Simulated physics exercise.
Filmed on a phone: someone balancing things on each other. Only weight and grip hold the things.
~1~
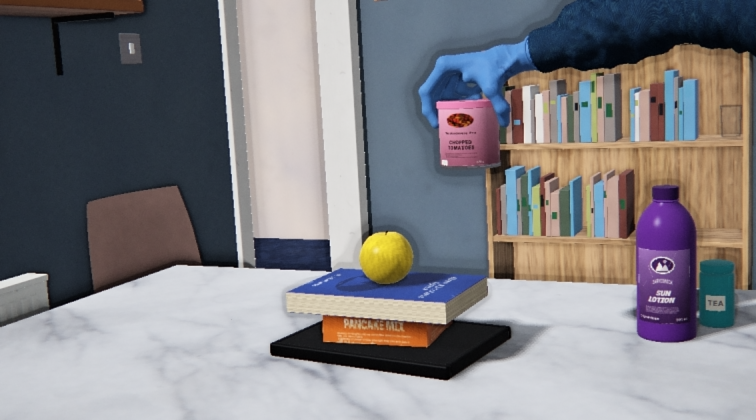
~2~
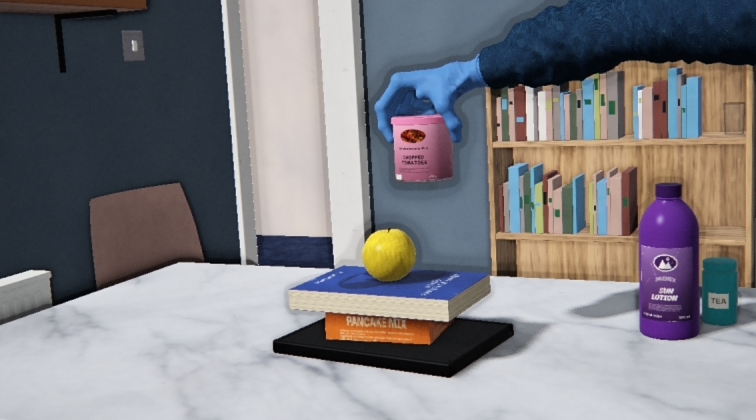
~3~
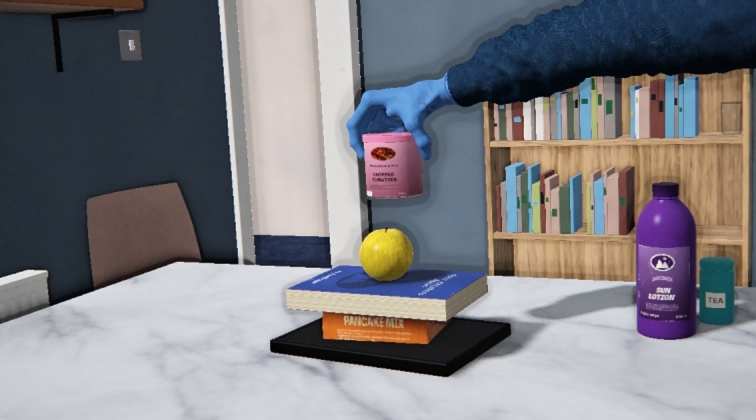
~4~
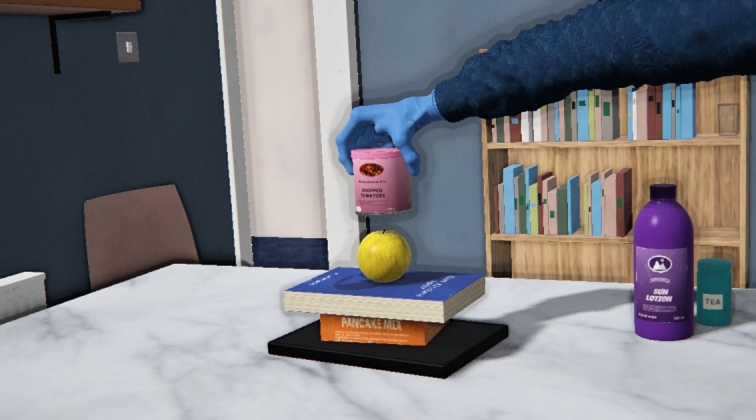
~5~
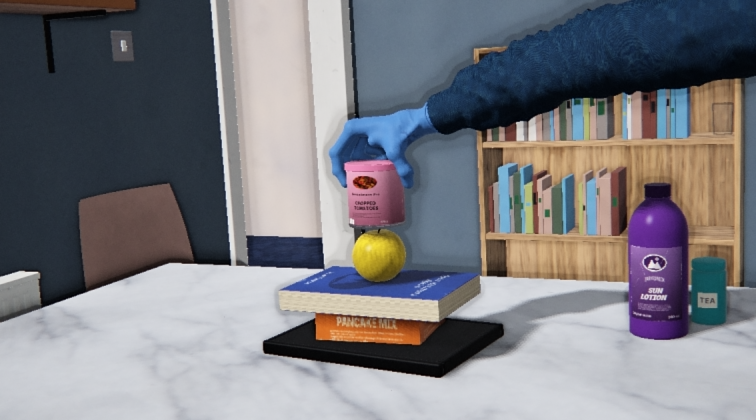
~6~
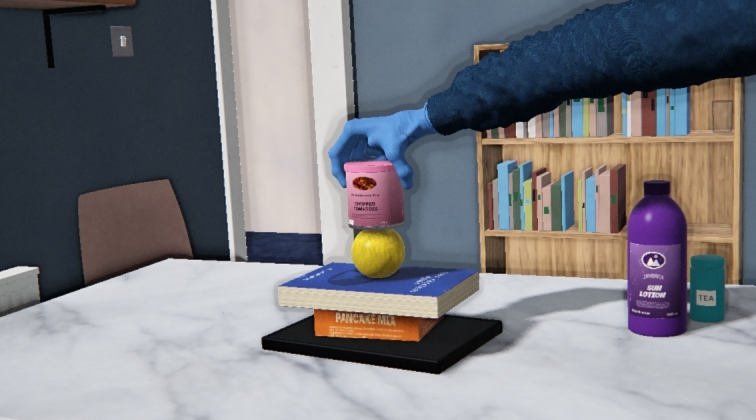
A blue-gloved hand carried a pink pot leftward and down, then set it on a yellow apple on top of a book, an orange packet and a black tray, and kept holding it.
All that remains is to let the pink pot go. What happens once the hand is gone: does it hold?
Outcome: The pile loses its balance.
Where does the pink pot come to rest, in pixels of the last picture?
Near (468, 265).
Then, 1.20 s past the last view, pink pot rocked 24° from its first pose near (385, 194).
Then, 1.50 s past the last view, pink pot now fallen.
Then, 1.60 s past the last view, things are still on the move.
Then, 1.80 s past the last view, as before.
Finally, fallen, pink pot; the other 6 still in place. Final places as the last picture's camera would see them, pink pot near (467, 266). The pile comes apart.
